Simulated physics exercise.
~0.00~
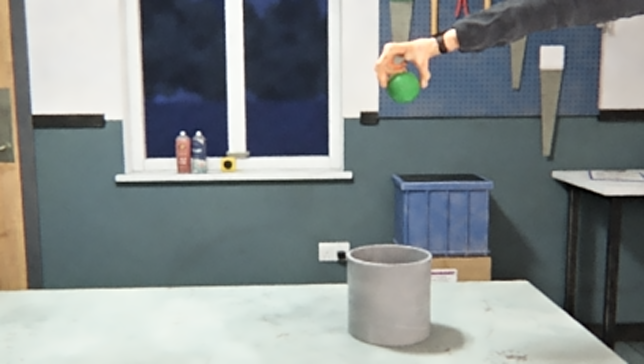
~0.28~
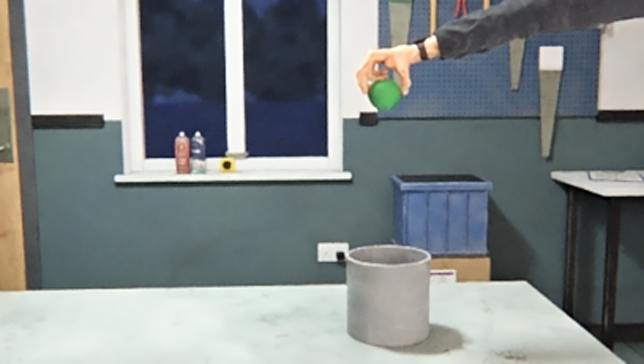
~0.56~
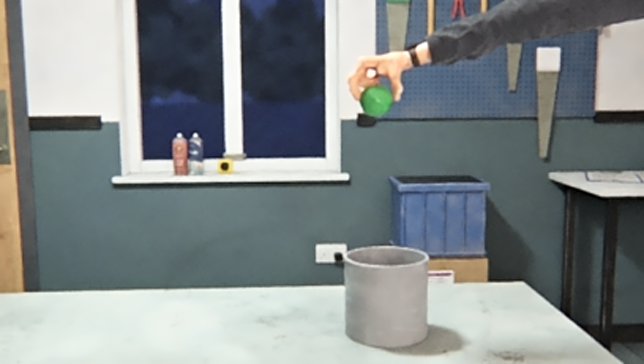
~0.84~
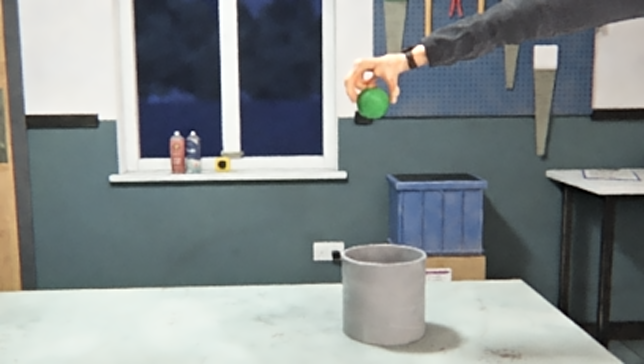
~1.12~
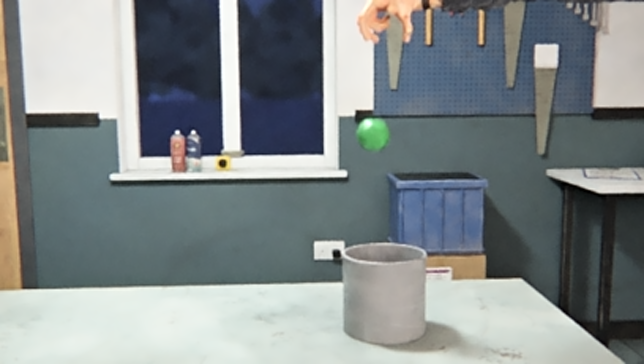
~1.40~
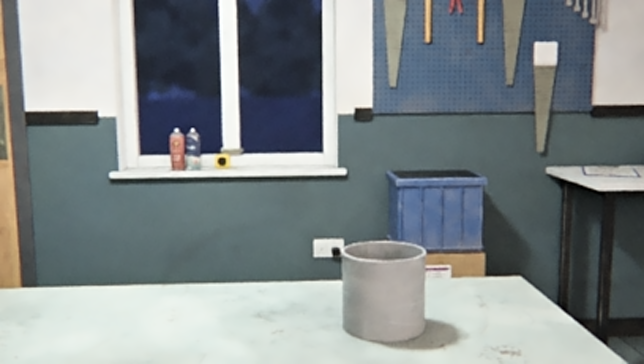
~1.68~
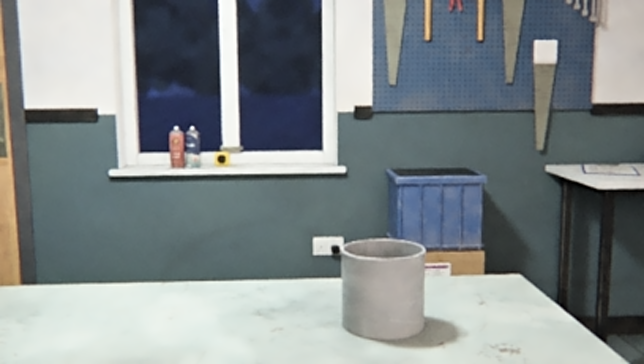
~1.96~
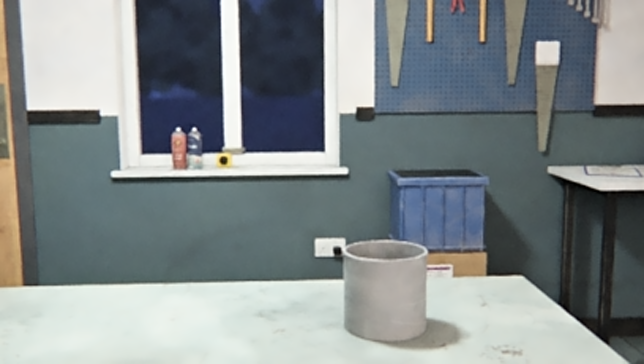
Green apple held above a grey bucket on a workshop table, drifting left, then dropping from the hand and landing inside.
